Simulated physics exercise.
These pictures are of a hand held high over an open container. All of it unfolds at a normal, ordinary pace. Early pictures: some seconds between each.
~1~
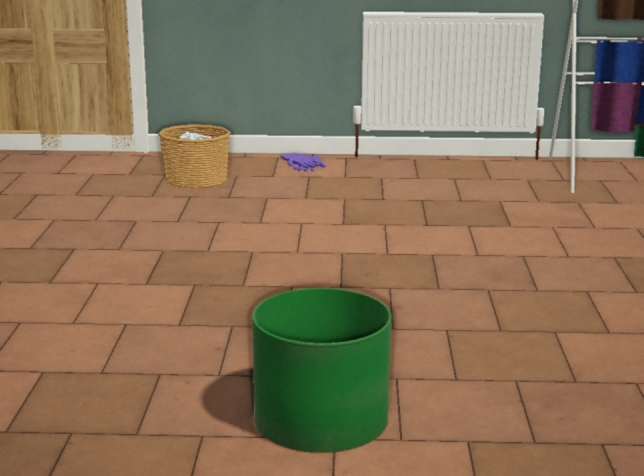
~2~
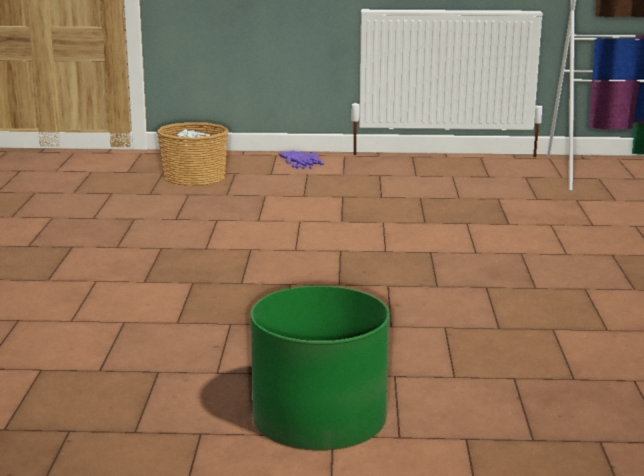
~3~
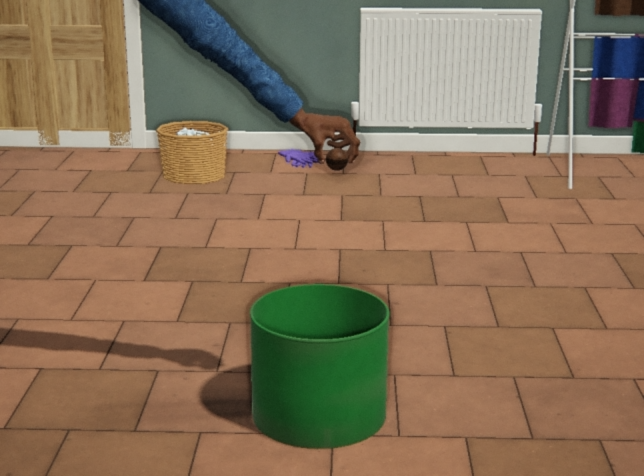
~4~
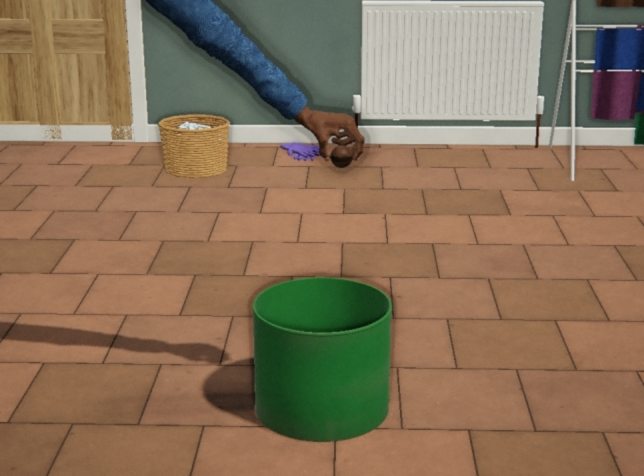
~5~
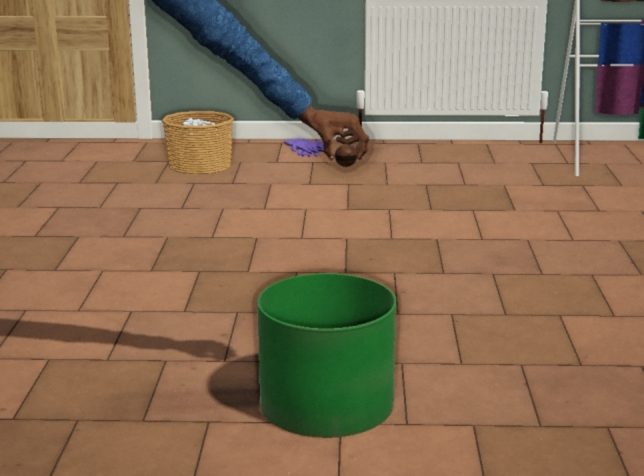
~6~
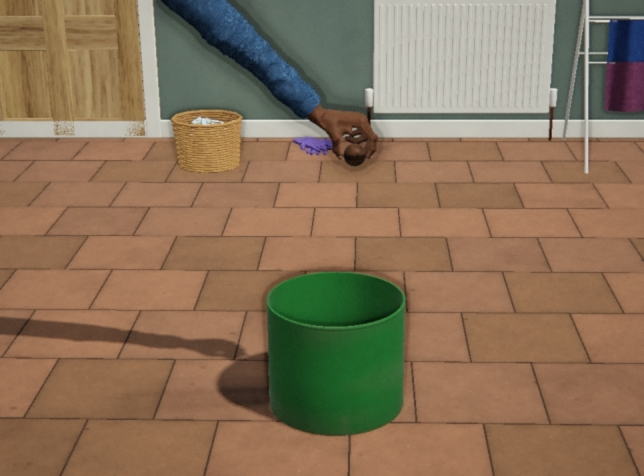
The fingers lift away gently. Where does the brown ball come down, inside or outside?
Let go of it and the brown ball makes it in.
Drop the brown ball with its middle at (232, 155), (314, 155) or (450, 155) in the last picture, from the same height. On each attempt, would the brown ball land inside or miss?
It stays out, makes it in, stays out.
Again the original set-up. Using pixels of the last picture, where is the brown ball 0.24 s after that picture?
Centre estimate: (355, 233).
Then, 0.24 s on from there, brown ball on its way down near (355, 233).
Then, 0.40 s on from there, brown ball on its way down near (355, 392).
In the end, the brown ball is caught, near (355, 390).
